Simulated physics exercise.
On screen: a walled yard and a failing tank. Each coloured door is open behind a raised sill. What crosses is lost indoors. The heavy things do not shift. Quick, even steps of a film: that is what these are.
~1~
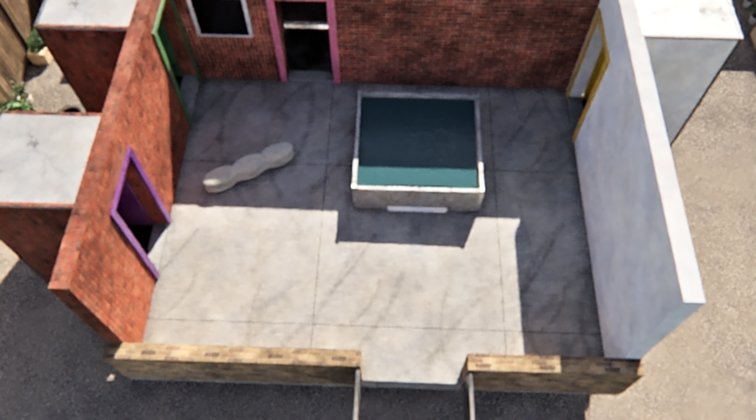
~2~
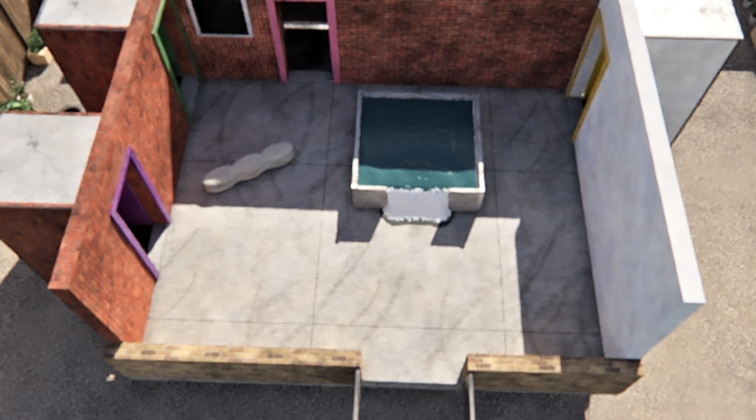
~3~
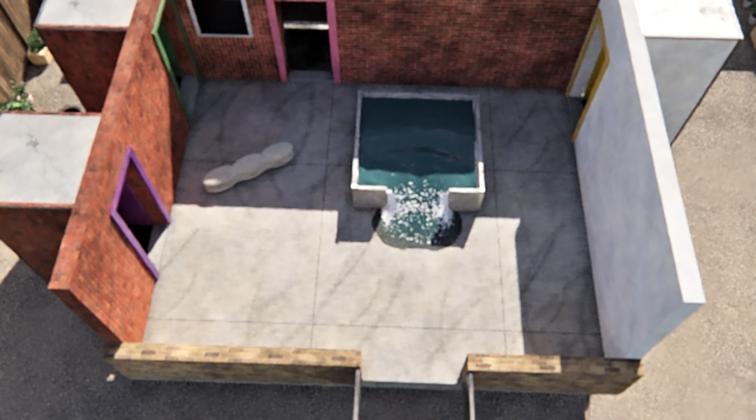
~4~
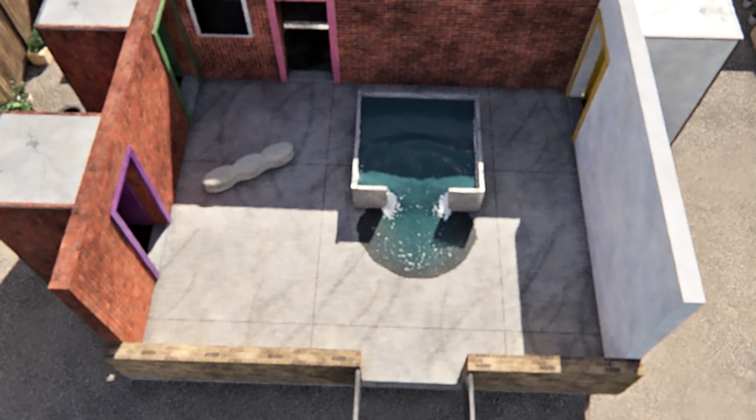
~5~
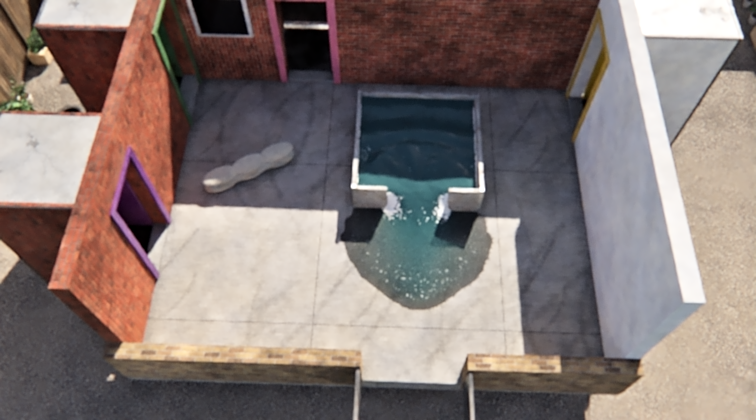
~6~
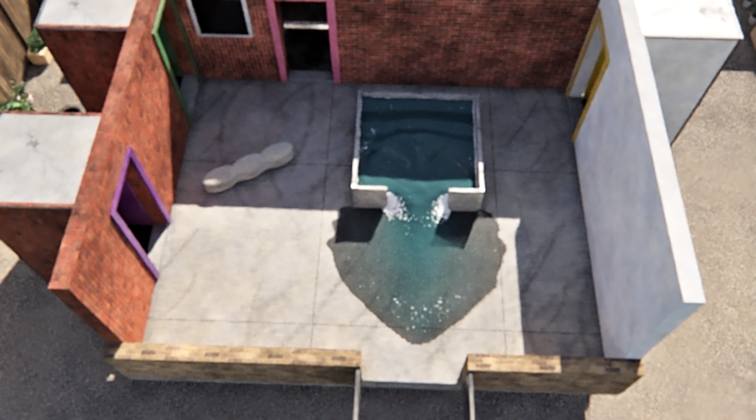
Water pouring through a gap in the front of an open tank, spreading forward across the paved floor of a walled yard.
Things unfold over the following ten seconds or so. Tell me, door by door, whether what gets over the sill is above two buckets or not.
In the end green door: Little enough water, purple door: Little enough water, pink door: Little enough water, yellow door: Little enough water.
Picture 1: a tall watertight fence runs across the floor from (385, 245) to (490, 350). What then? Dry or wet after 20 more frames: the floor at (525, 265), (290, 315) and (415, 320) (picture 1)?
Results in order: Swamped / swamped / bone-dry.
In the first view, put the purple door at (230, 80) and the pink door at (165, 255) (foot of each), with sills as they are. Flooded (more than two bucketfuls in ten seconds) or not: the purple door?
Purple door is under.
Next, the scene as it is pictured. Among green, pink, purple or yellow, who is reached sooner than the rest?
It's the one in purple.
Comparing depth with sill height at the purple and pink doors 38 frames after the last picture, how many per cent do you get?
70 and 0 %, in that order.
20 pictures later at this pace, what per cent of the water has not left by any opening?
My figure is close to 84 percent.
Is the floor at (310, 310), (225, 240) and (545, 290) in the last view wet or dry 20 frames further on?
In that order the points end up soaked, high and dry and soaked.
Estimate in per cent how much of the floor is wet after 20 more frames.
My estimate is close to 40 per cent.
A moment on, water covers 25 % of the floor; the green door not reached, the purple door not reached, the pink door not reached, the yellow door not reached.
Next, water covers 30 % of the floor; the green door not reached, the purple door not reached, the pink door not reached, the yellow door not reached.
Then, water covers 40 % of the floor; the green door not reached, the purple door not reached, the pink door not reached, the yellow door not reached.
Later, water covers 65 % of the floor; the green door not reached, the purple door wet at the sill, nothing in, the pink door not reached, the yellow door wet at the sill, nothing in.
In the end, water covers 85 % of the floor; the green door wet at the sill, nothing in, the purple door wet at the sill, nothing in, the pink door wet at the sill, nothing in, the yellow door wet at the sill, nothing in.
